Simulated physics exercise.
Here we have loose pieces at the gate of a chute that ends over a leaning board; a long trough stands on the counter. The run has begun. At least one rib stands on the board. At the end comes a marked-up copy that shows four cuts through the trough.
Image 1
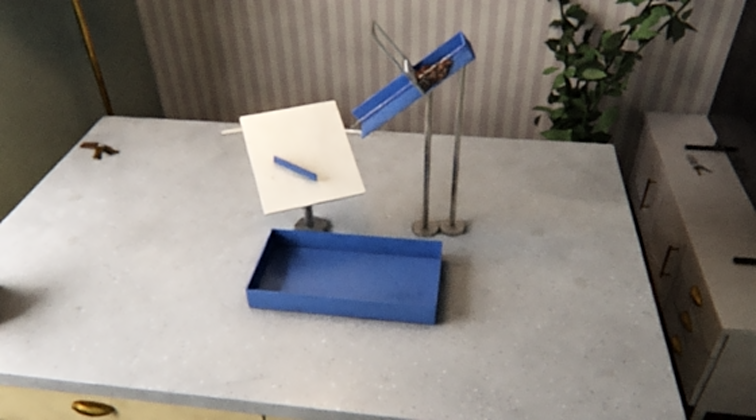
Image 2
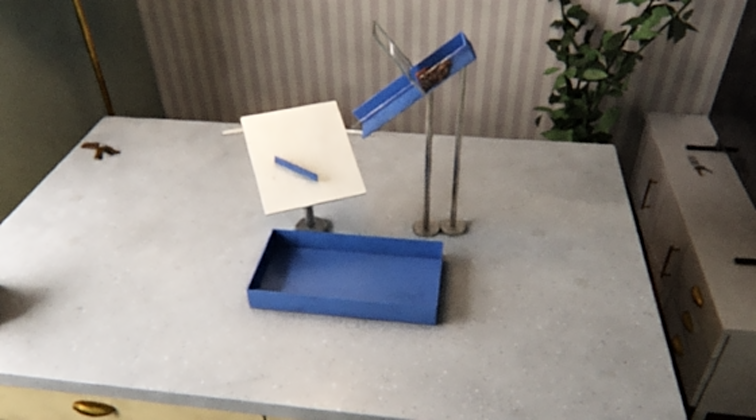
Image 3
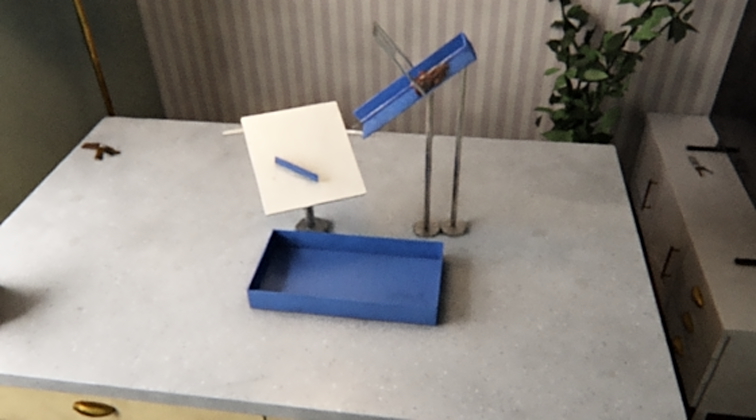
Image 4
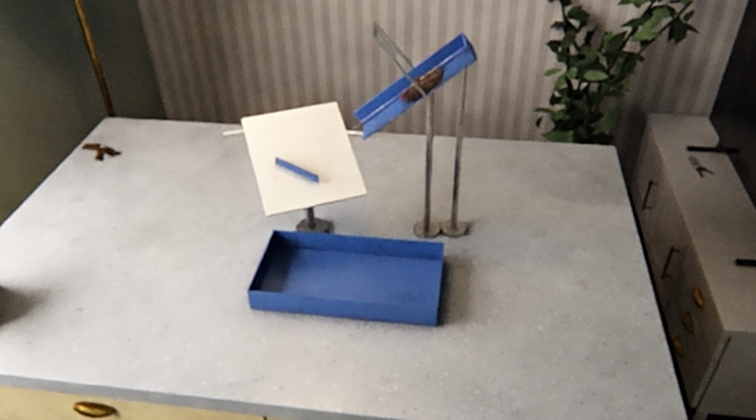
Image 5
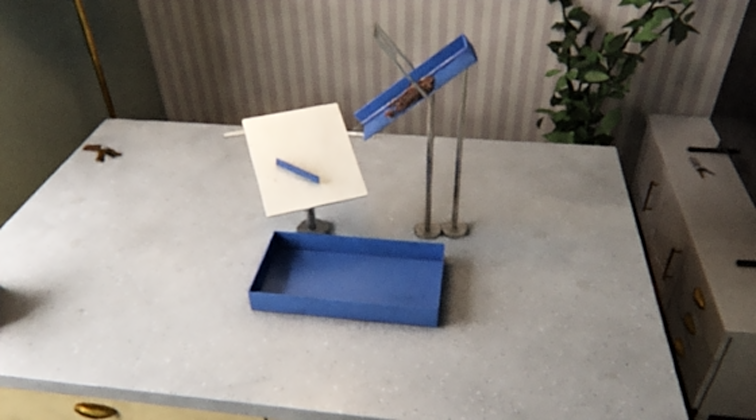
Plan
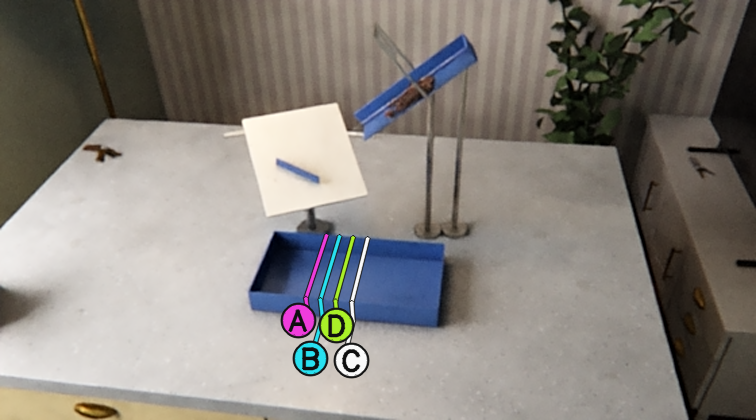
On a grey counter, small brown pieces slide partway down a sloping blue chute.
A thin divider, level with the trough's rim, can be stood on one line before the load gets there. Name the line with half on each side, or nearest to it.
Choose D.
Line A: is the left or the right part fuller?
Right.
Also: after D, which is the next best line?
B.
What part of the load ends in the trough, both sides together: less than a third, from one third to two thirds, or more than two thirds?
It is more than two thirds.
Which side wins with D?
More lands on the left.
On the marked copy, line A crosses the front rim at (306, 297); line B crosses the front rim at (320, 298); line C crosses the front rim at (351, 301); line D crosses the front rim at (335, 300).
With A, of what is caught, a small part on the left of the divider, nearly all on the right.
With B, of what is caught, about a quarter on the left of the divider, most on the right.
With C, of what is caught, nearly all on the left of the divider, a small part on the right.
With D, of what is caught, about two thirds on the left of the divider, about a third on the right.
